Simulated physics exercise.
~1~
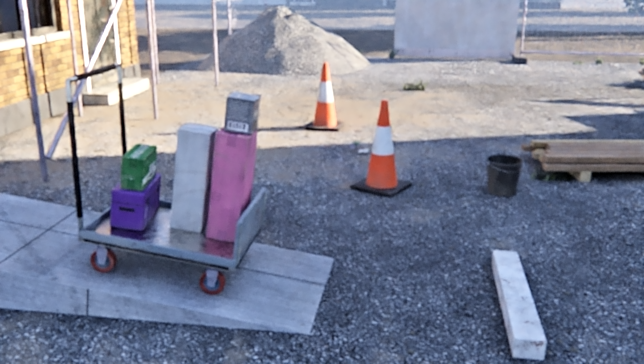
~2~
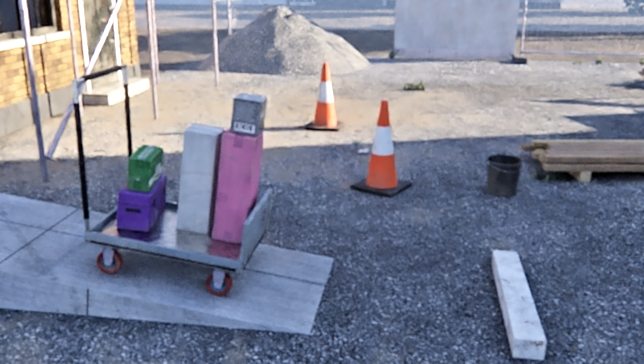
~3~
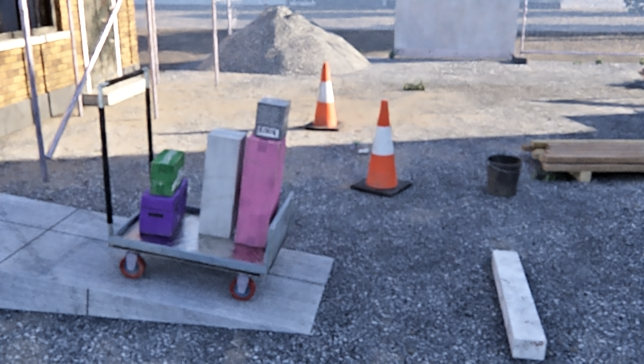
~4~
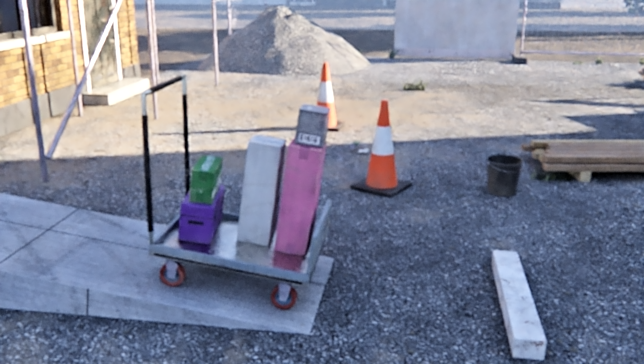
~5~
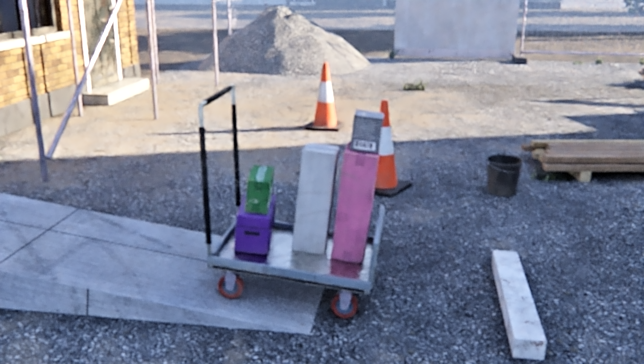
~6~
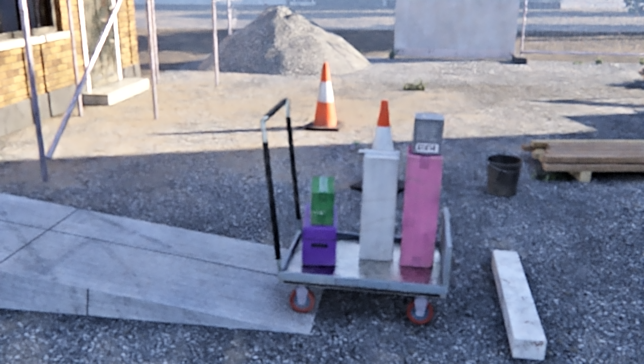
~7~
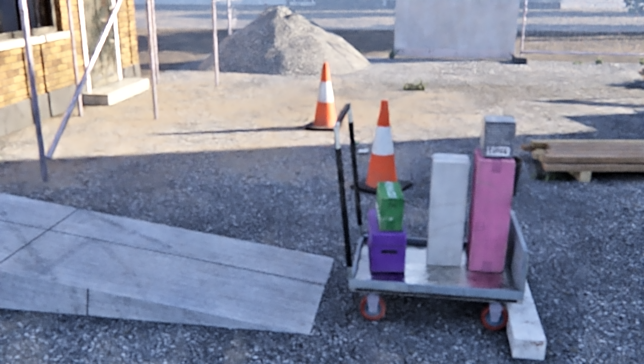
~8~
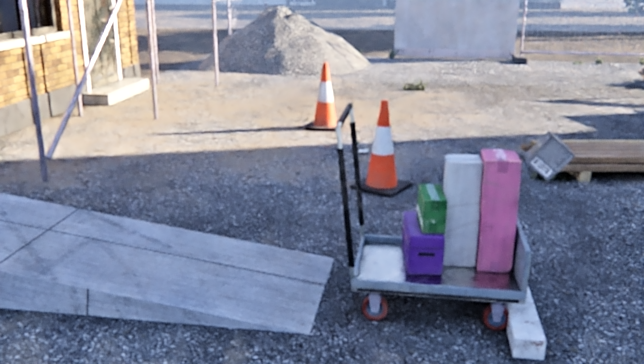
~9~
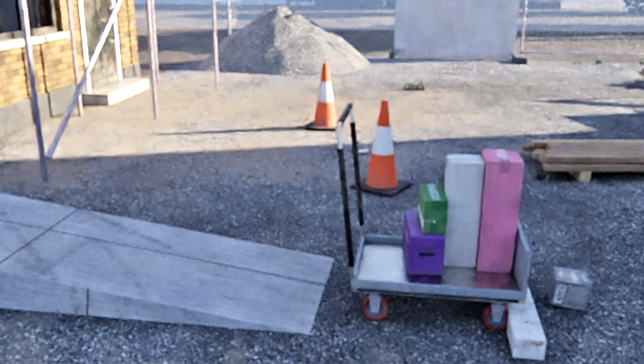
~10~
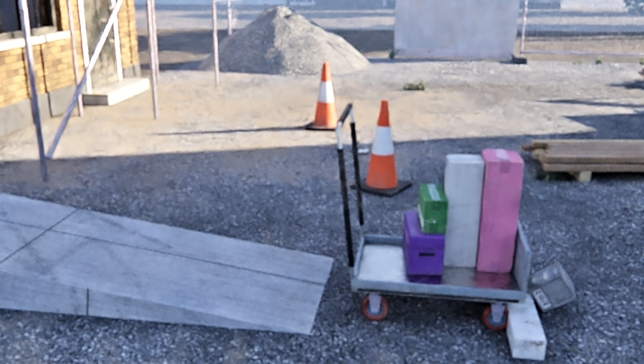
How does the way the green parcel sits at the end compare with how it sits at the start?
At the start the green parcel is leaning, with the trolley on the ramp. At the end it is upright, with the trolley stopped at the kerb.
